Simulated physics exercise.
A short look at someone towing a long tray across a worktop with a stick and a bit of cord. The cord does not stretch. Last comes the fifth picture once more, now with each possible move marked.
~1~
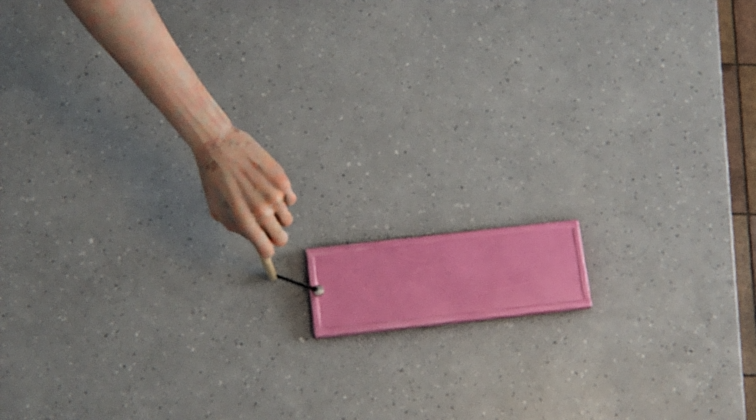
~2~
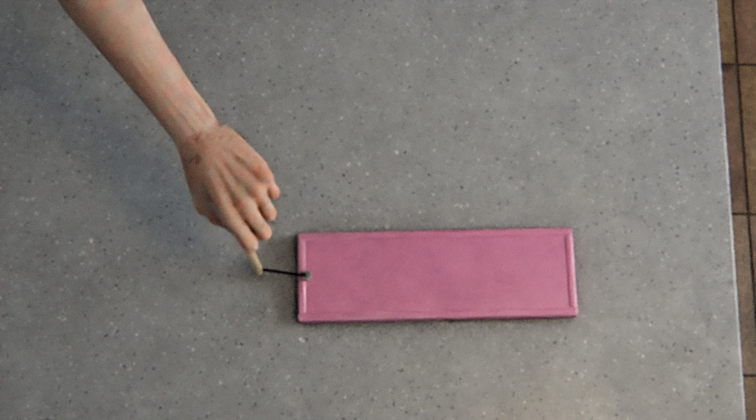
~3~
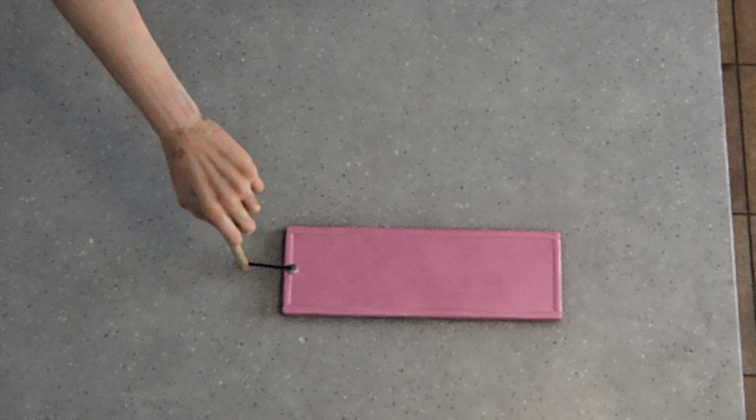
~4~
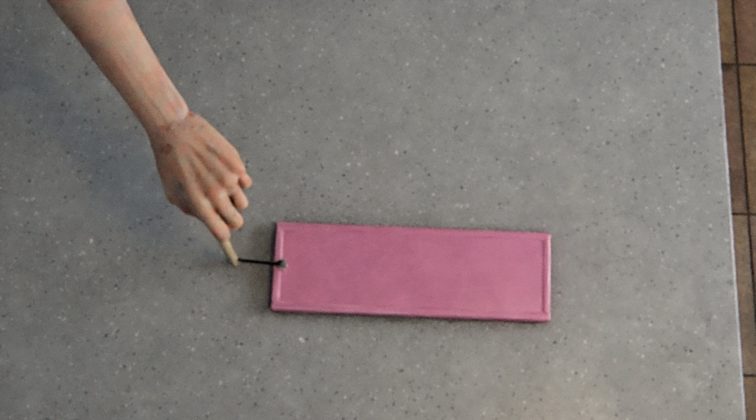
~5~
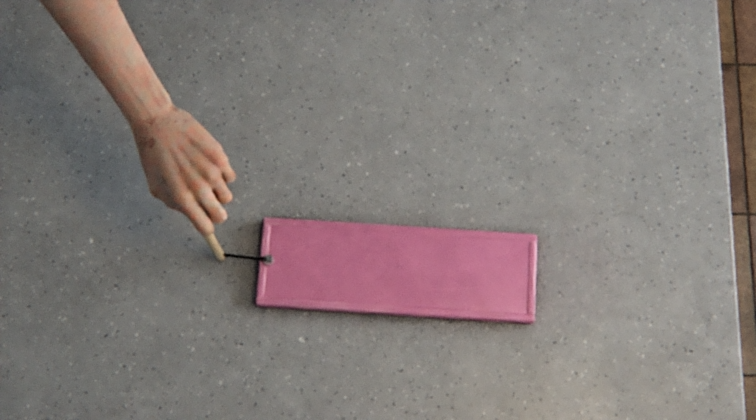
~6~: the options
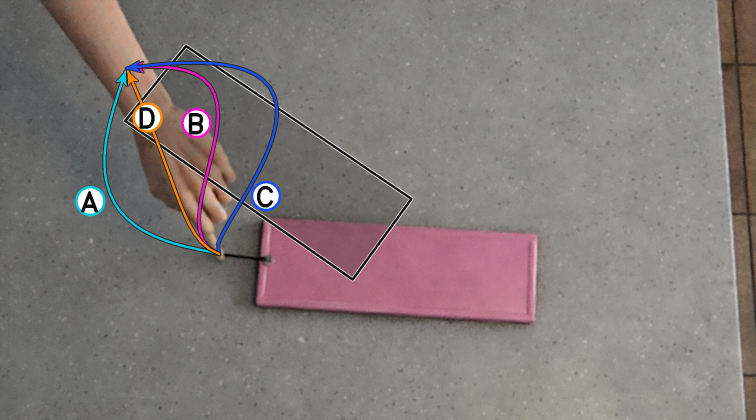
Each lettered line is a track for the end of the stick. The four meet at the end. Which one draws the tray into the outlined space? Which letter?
With B it lies in the marked place.
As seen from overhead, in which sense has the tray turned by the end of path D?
Clockwise.
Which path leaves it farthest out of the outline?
A.
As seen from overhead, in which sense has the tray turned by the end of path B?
Clockwise.
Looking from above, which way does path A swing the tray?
On that path, clockwise.
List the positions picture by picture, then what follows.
Pink tray (448, 277), in the first picture.
Pink tray (436, 273), in the second picture.
Pink tray (423, 272), in the third picture.
Pink tray (412, 271), in the fourth picture.
Pink tray (397, 268), in the fifth picture.
On the marked copy, A from (219, 254) via (110, 193) to (126, 72); B from (219, 254) via (216, 136) to (130, 68); C from (219, 254) via (274, 97) to (127, 68); D from (219, 254) via (166, 165) to (128, 72); the outline at (267, 159).
Taking B. A third of the way, foot of the stick (210, 168), middle of the tray (358, 248).
Two thirds of the way, foot of the stick (206, 82), middle of the tray (325, 199).
When it is over, foot of the stick (127, 69), middle of the tray (268, 159); it lies in the outline.
As for the rest, A leaves its middle at (233, 193); C leaves its middle at (278, 142); D leaves its middle at (252, 178).
